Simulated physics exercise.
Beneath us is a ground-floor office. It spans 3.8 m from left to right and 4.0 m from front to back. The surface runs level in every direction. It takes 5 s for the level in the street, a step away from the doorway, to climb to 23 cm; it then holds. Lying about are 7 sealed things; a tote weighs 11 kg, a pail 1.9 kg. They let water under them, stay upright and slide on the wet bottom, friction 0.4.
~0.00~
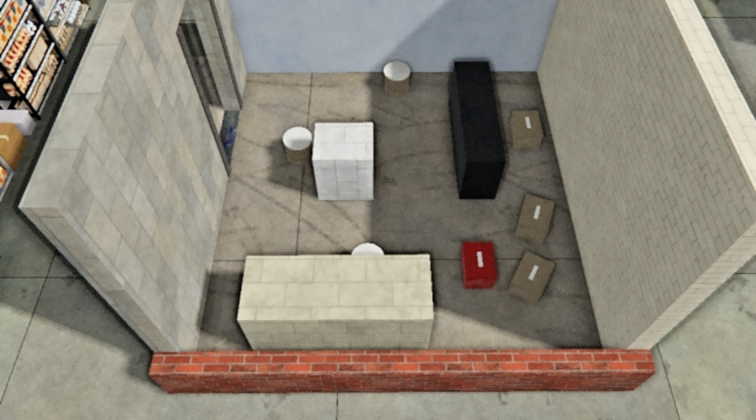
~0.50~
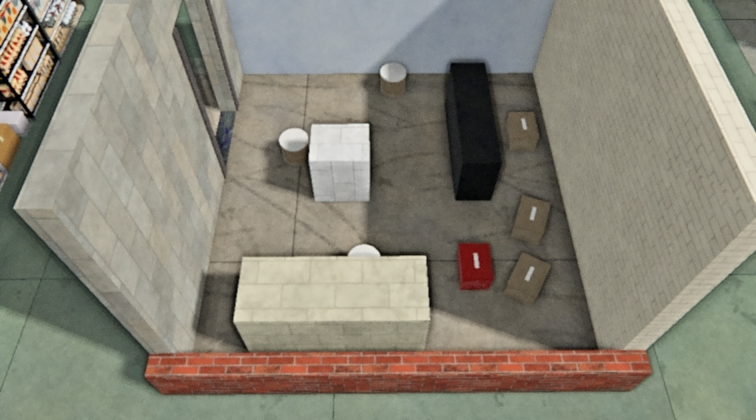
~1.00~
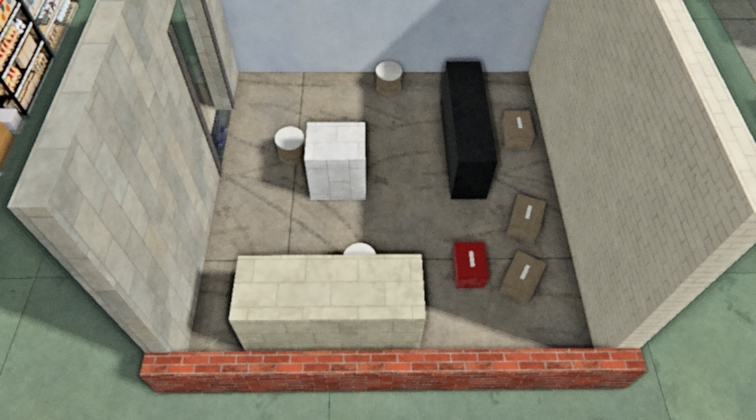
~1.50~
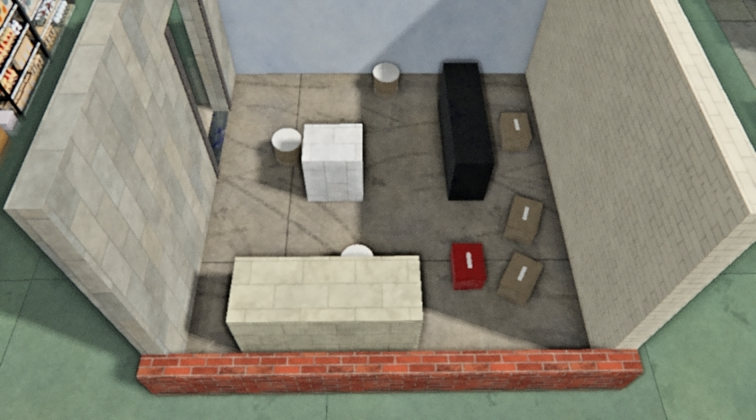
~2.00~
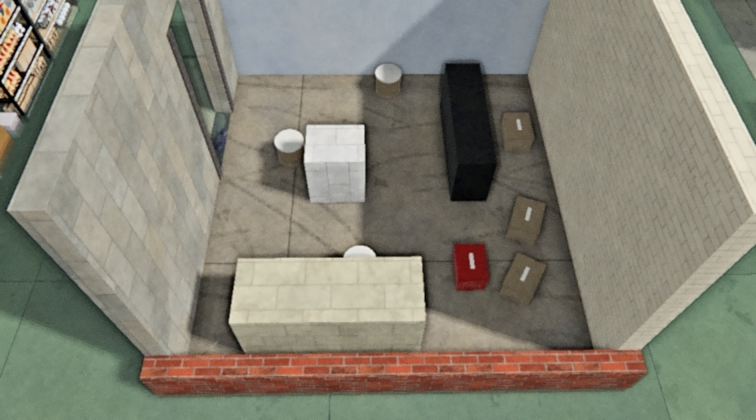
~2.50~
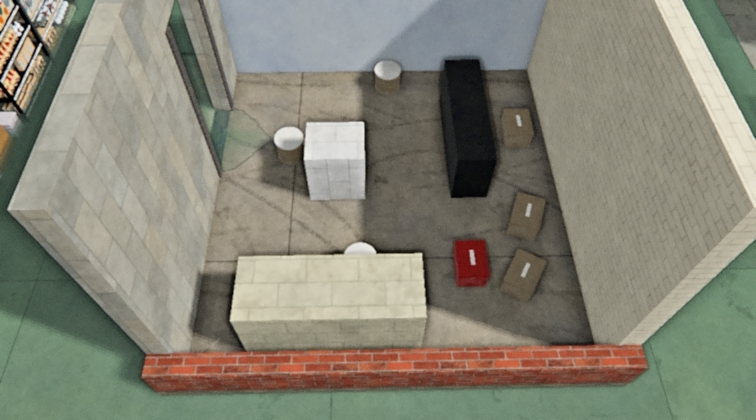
Water begins to spread across the floor by the doorway while the boxes stay still.
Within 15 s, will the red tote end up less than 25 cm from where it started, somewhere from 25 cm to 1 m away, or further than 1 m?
From 25 cm to 1 m.
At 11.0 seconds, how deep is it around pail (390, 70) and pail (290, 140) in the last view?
I'd put it at 8 cm and 9 cm respectively.
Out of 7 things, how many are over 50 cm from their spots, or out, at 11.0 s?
The number I get is 4.
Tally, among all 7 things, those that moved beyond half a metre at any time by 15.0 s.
I count 6.
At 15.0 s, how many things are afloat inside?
I count 7.
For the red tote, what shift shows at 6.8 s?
Close to 0 cm.
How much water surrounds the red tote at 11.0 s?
Depth: About 9 cm.
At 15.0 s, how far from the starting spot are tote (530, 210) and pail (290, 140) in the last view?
Respectively 60 and 300 centimetres.
After 3.5 s the red tote is near (472, 258), 0.0 m from its start, aground; 0 afloat.
After 6.8 s the red tote is near (472, 258), 0.0 m from its start, aground; 3 afloat.
After 11.0 s the red tote is near (479, 261), 0.1 m from its start, afloat; 4 afloat.
After 15.0 s the red tote is near (457, 310), 0.6 m from its start, afloat; 7 afloat.
